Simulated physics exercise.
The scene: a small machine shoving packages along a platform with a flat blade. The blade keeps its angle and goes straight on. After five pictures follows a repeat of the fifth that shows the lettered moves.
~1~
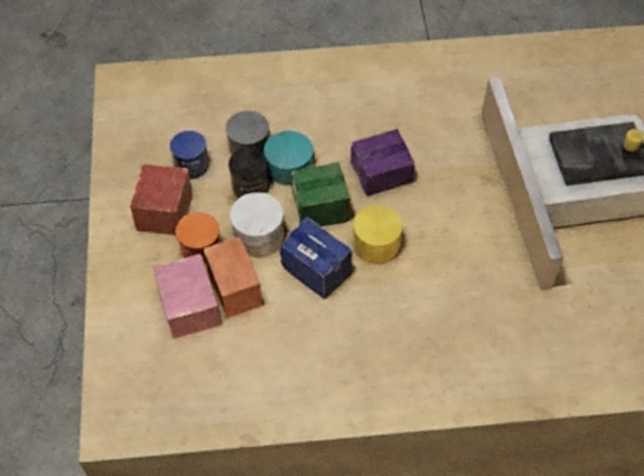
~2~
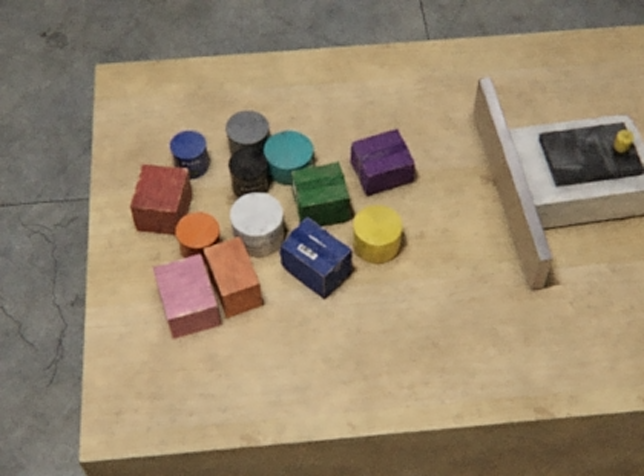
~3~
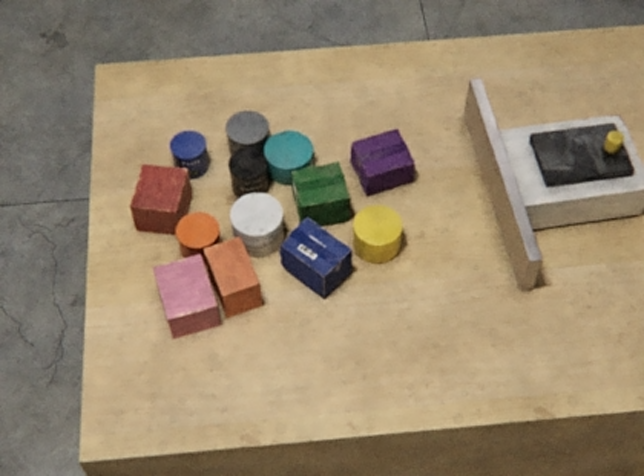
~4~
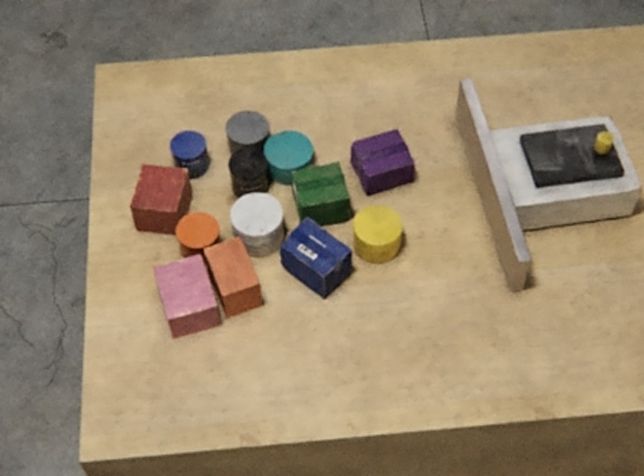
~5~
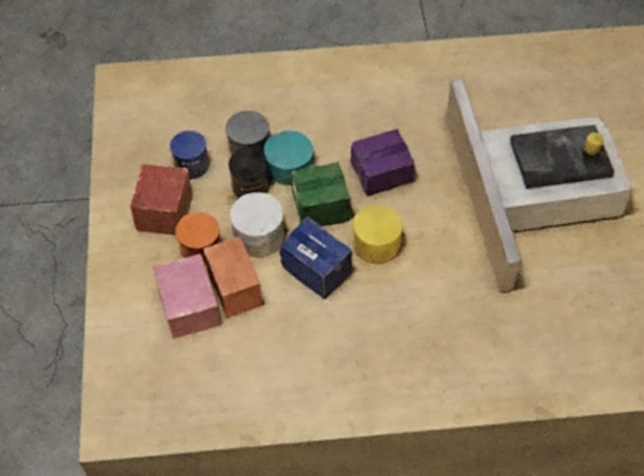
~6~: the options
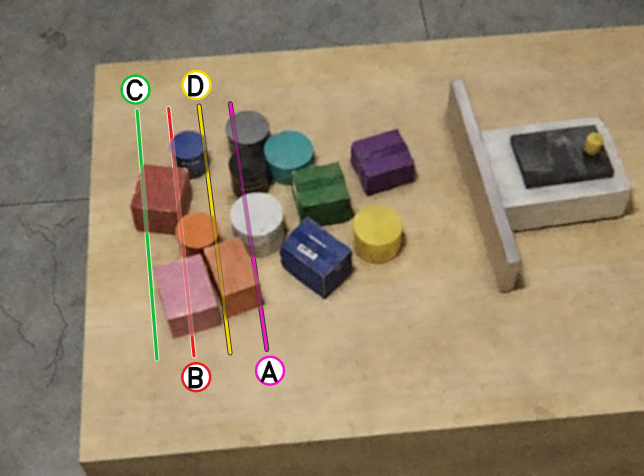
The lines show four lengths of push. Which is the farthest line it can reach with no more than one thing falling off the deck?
At D, and not beyond.
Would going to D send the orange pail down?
No.
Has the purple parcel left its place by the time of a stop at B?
Yes.
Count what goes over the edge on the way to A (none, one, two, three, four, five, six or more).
The count is none.
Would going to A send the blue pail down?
No.
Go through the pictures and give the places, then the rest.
In the first frame, grey pail (248, 137); turquoise canister (289, 158); white canister (258, 225).
In the second frame, robot (585, 154); yellow canister (377, 234).
In the third frame, robot (574, 155); blue pail (190, 155).
In the fourth frame, robot (565, 155); black pail (249, 175).
In the fifth frame, robot (555, 156); blue parcel (315, 258); green box (321, 196); red crate (162, 200).
On the copy, A at (247, 216); B at (180, 222); C at (146, 224); D at (213, 219).
On D. First, robot (458, 164); purple parcel (345, 164); yellow canister (364, 236).
Then, robot (361, 171); red crate (154, 200); pink crate (162, 309).
Finally, robot (288, 177); red crate (94, 211); pink crate (96, 333); none fallen.
By contrast, A is within the limit but short; B drops two; C drops eight.
